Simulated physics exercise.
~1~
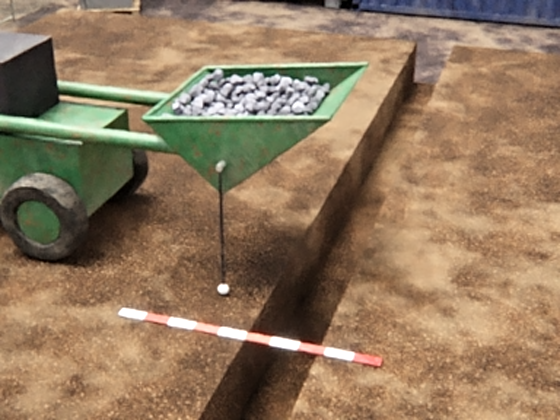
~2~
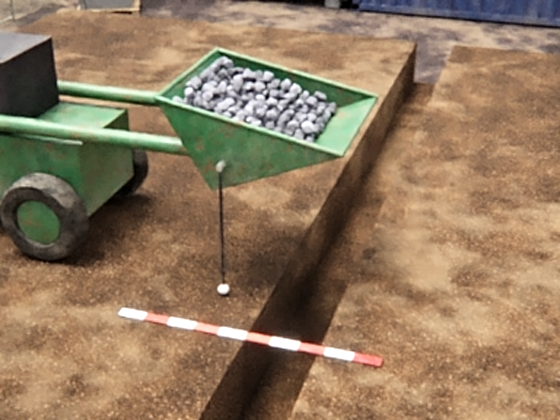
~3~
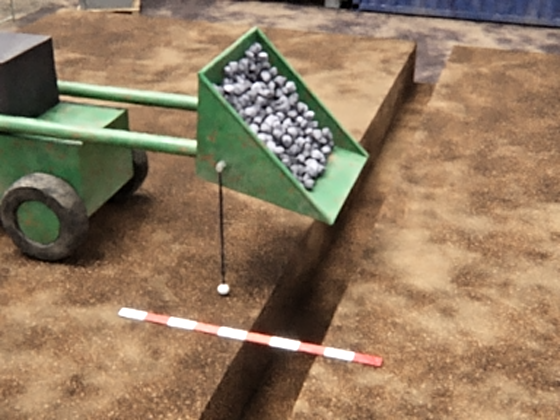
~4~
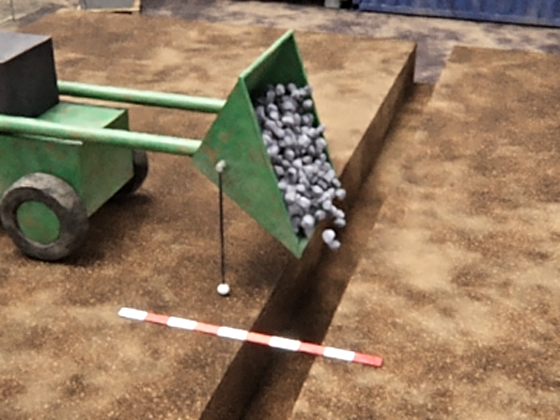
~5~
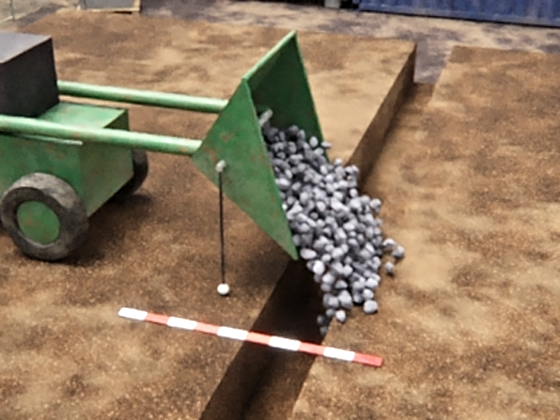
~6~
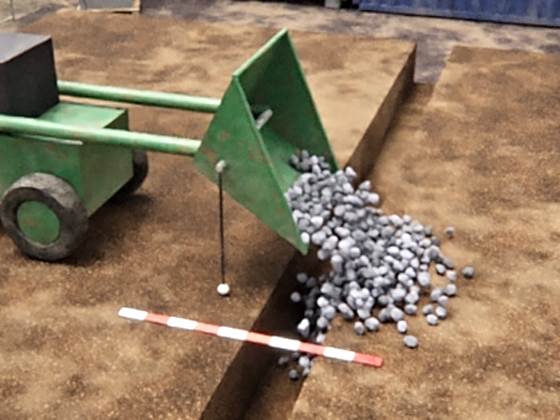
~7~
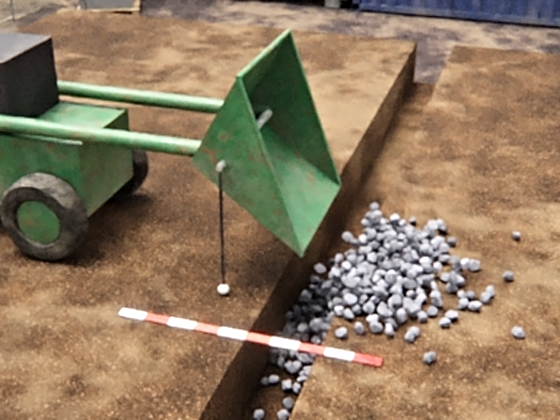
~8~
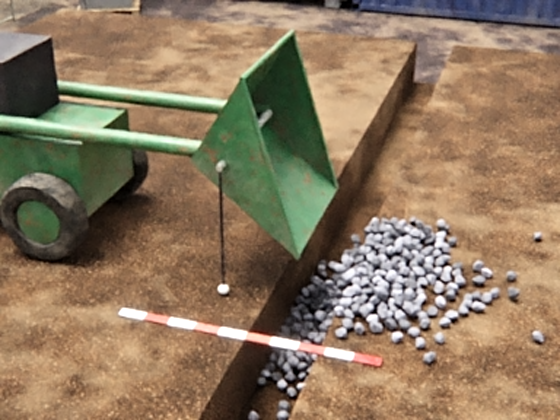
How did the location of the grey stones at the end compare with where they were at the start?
At the start the stones were piled up in the green bucket. By the end they lay lower down and farther right, spread in the trench and over the ground on its far side.
